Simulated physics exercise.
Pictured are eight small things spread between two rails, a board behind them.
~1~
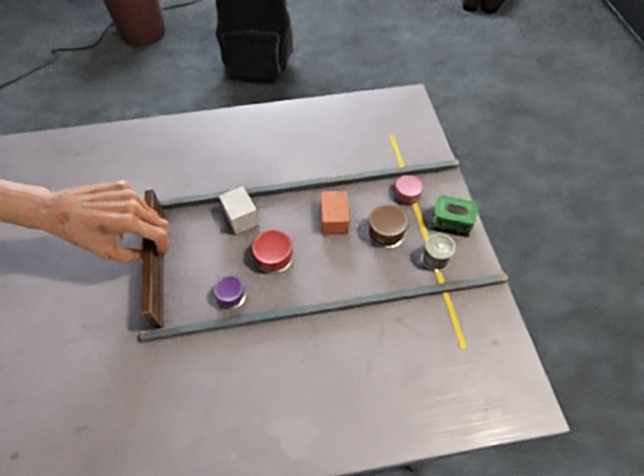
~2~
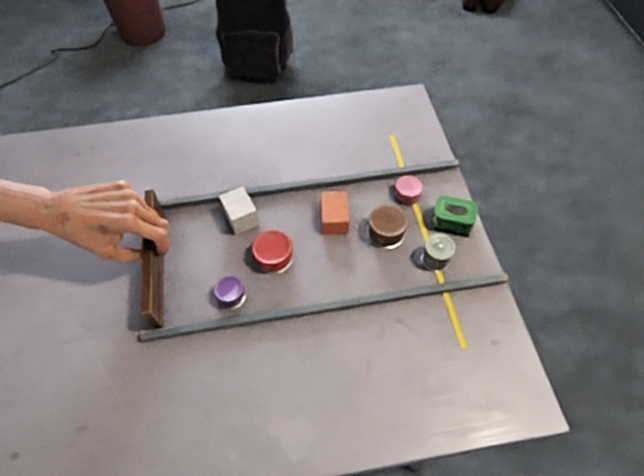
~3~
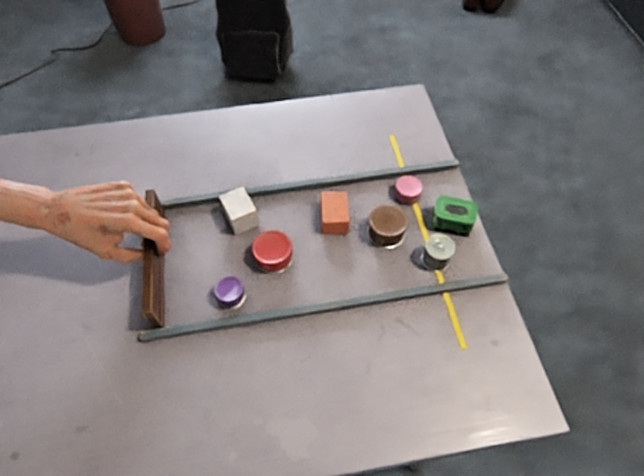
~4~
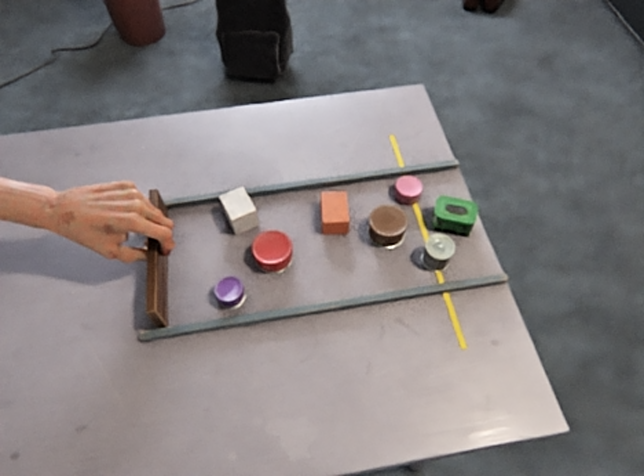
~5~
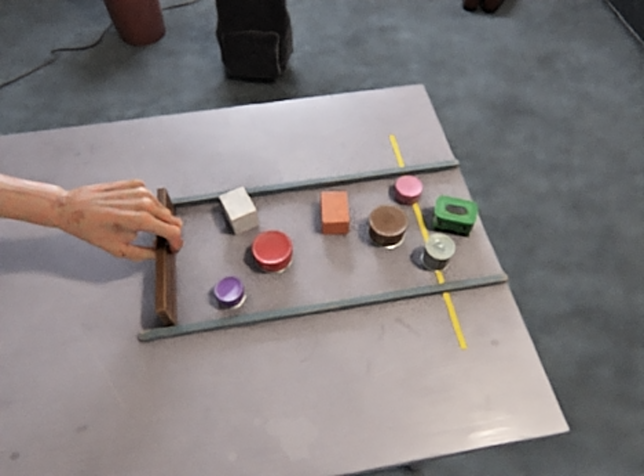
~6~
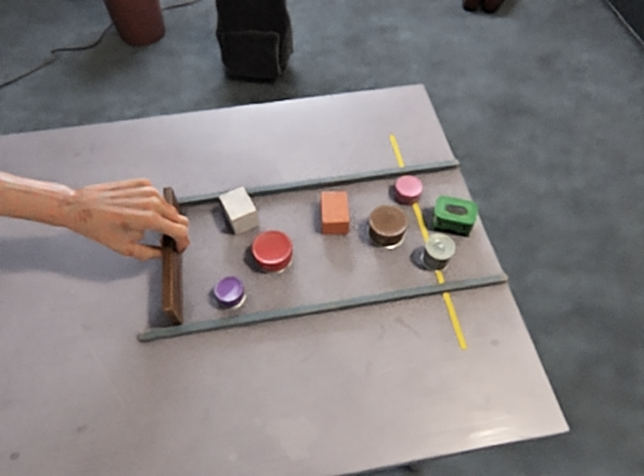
A hand slides a wooden board slightly right between two rails, toward eight still objects.
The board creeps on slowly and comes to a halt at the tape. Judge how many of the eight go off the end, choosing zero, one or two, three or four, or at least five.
The count that falls off is a single one or a pair.
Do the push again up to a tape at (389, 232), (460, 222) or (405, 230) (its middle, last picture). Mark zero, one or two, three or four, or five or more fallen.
One after another: None at all; 5 or more; none at all.
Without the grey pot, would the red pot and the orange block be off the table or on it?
Looking at the two, the red pot stays up top and the orange block stays up top.
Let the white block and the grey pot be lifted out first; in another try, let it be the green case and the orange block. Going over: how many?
First try: 1 fallen; other try: 0.
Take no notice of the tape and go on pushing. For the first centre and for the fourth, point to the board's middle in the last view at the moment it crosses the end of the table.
About (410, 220) and about (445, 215).
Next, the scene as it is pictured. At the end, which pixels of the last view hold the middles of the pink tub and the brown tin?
In the last view, the middles sit near (445, 176) and near (485, 227).
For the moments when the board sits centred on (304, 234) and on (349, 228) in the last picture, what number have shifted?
Respectively 4 and 5.
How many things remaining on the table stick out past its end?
The number would be 1.
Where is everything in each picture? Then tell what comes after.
The first picture shows green case (454, 216); grey pot (438, 253); pink tub (408, 191); board (154, 256); tape (423, 227).
The second picture shows grey pot (438, 253); purple tin (230, 292).
The third picture shows pink tub (408, 191); board (154, 256).
The fourth picture shows green case (454, 216); brown tin (387, 226).
The fifth picture shows grey pot (438, 253); red pot (273, 252).
The sixth picture shows green case (454, 216); grey pot (438, 253); pink tub (408, 191); board (173, 254); tape (423, 227).
Early on, none off yet; green case at rest near (454, 216); grey pot at rest near (438, 253); pink tub at rest near (408, 191).
Finally, the number that fall off is one or two; lost, green case.
